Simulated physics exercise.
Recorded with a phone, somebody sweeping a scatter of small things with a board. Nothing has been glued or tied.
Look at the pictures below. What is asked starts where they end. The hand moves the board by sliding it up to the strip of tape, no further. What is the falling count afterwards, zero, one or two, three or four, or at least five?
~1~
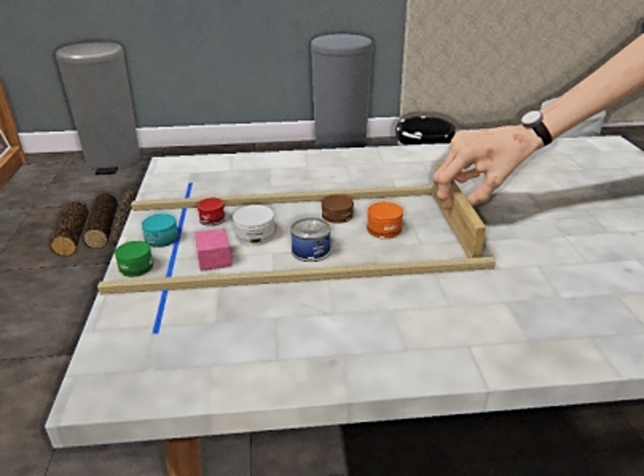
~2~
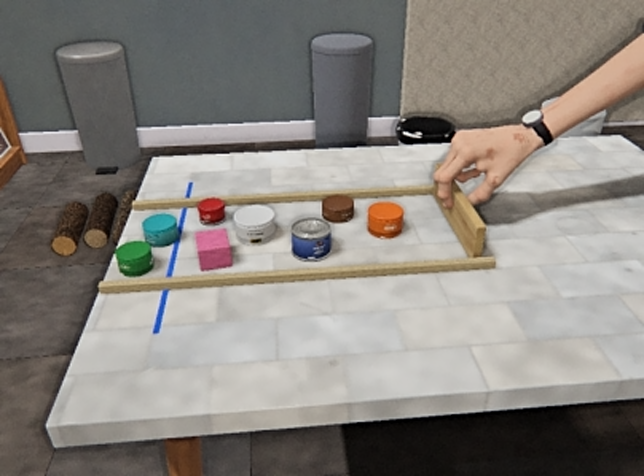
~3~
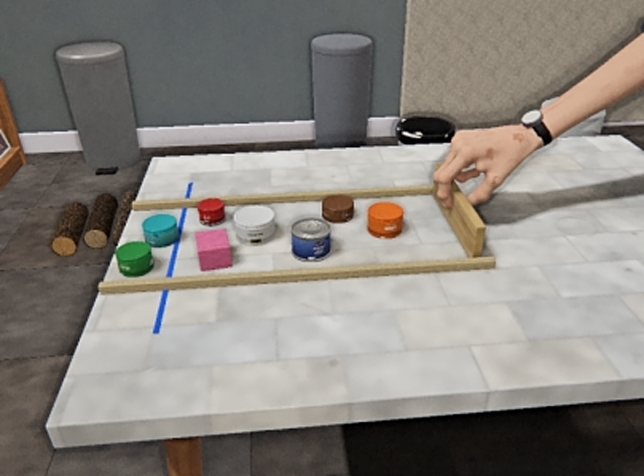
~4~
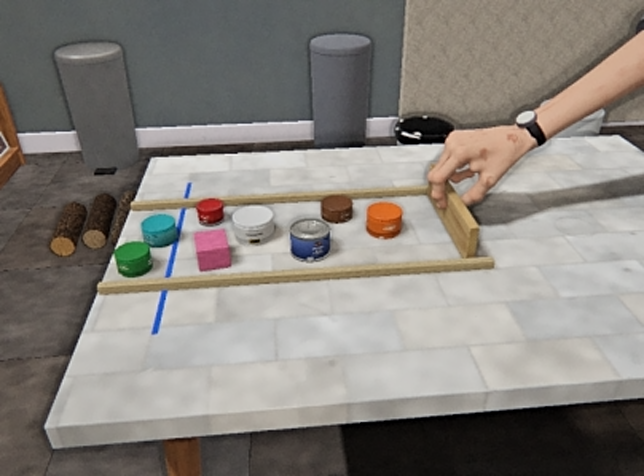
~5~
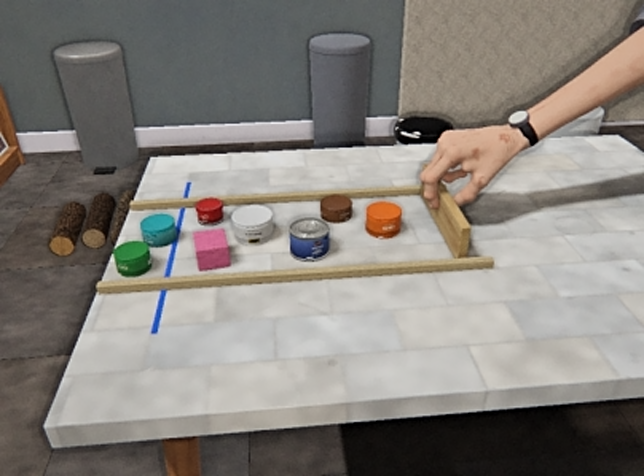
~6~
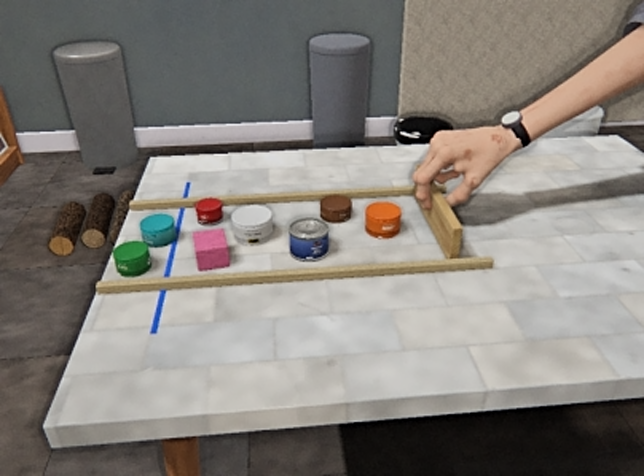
What falls is a single one or two.
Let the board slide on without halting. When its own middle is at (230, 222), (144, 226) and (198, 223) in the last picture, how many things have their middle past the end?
0, 5 and 2.
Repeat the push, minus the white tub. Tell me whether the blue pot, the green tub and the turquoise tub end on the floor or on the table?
The blue pot stays put; the green tub goes down; the turquoise tub stays put.
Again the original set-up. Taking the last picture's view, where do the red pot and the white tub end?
Red pot: (134, 213); white tub: (118, 231).
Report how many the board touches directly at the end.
All in all, 3.
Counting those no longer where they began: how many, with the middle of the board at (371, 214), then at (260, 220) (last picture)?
That gives 1 for the first and 5 for the second.
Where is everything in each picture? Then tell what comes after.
In the first picture, green tub (135, 259); turquoise tub (160, 231); red pot (211, 212); board (456, 209); tape (177, 242).
In the second picture, turquoise tub (161, 230); orange tub (385, 220).
In the third picture, red pot (212, 212); pink block (213, 249).
In the fourth picture, green tub (134, 259); blue pot (310, 240).
In the fifth picture, turquoise tub (159, 230); board (442, 209).
In the sixth picture, green tub (133, 259); turquoise tub (158, 230); red pot (210, 212); board (435, 210); tape (175, 242).
Early on, none off yet; green tub at rest near (133, 259); turquoise tub at rest near (158, 230); red pot at rest near (210, 212).
Finally, the number that fall off is one or two; lost, turquoise tub and green tub.
